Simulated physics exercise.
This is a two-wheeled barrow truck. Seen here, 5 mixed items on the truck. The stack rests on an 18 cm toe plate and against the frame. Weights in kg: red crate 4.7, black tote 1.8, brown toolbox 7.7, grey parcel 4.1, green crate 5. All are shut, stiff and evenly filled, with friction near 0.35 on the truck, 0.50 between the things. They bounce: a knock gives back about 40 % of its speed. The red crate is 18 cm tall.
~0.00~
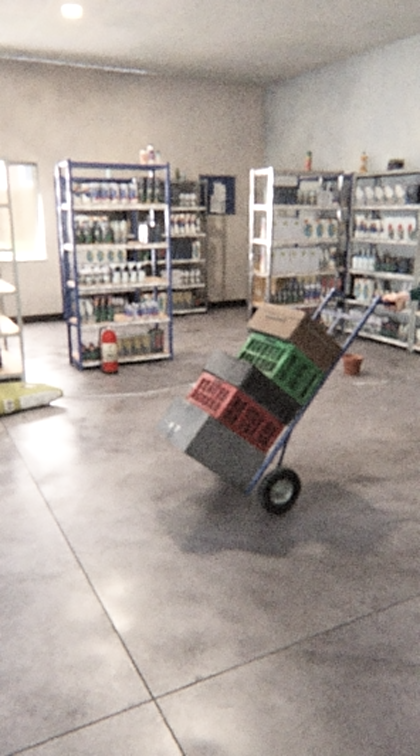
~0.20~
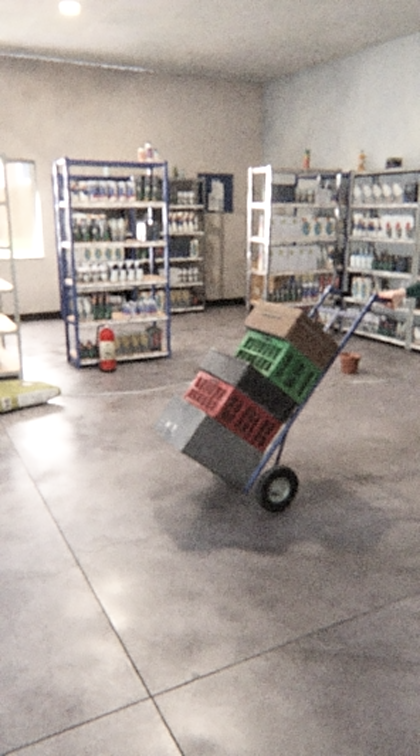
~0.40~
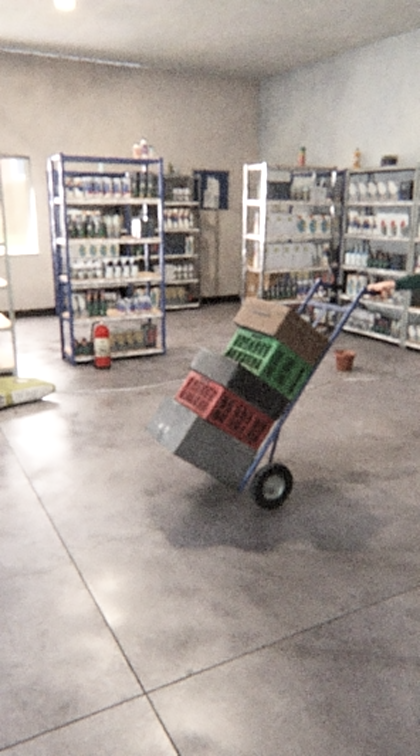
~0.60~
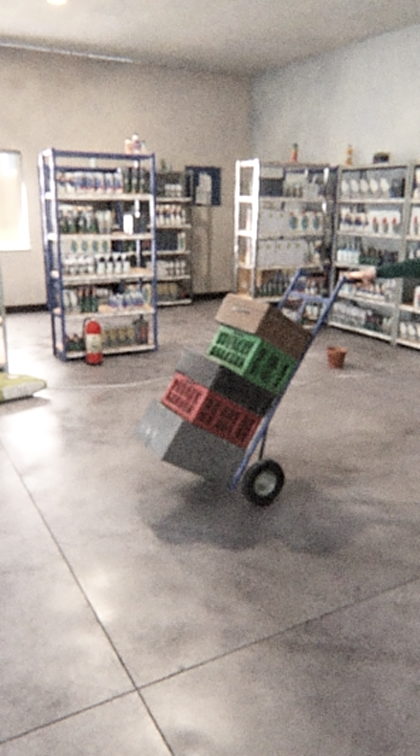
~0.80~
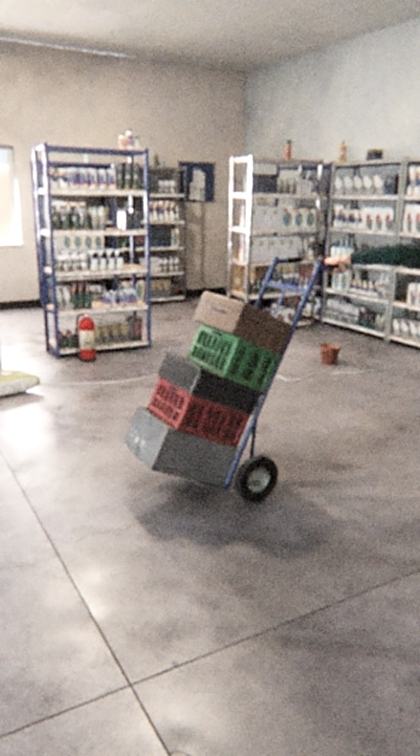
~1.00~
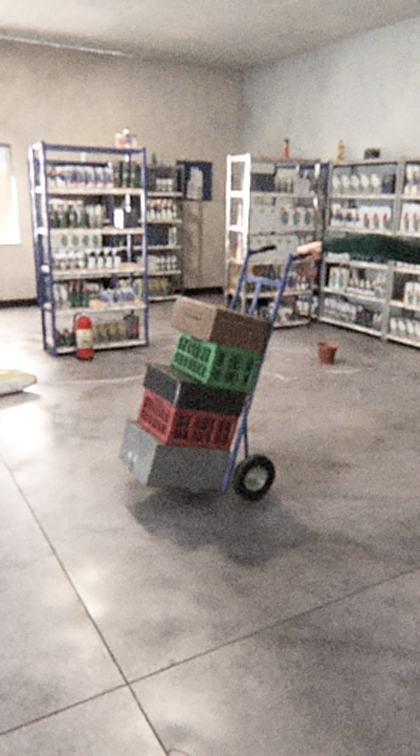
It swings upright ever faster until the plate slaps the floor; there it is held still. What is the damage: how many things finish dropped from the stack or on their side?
Things lost: Not one.
Around 1.30 s, truck upright.
Around 1.40 s, truck upright; black tote tipped 4° against what carries it near (168, 408); red crate tipped 4° against what carries it near (171, 437); brown toolbox tipped 4° against what carries it.
Around 1.60 s, truck upright; black tote shifted 5 cm near (165, 410); red crate shifted 2 cm near (171, 437); brown toolbox shifted 14 cm.
Finally (2.2 s), not toppled but over 10 cm from the start, brown toolbox and green crate; the other 3 still in place (within 10 cm). Final places as that camera would see them, red crate near (170, 438), black tote near (164, 410).
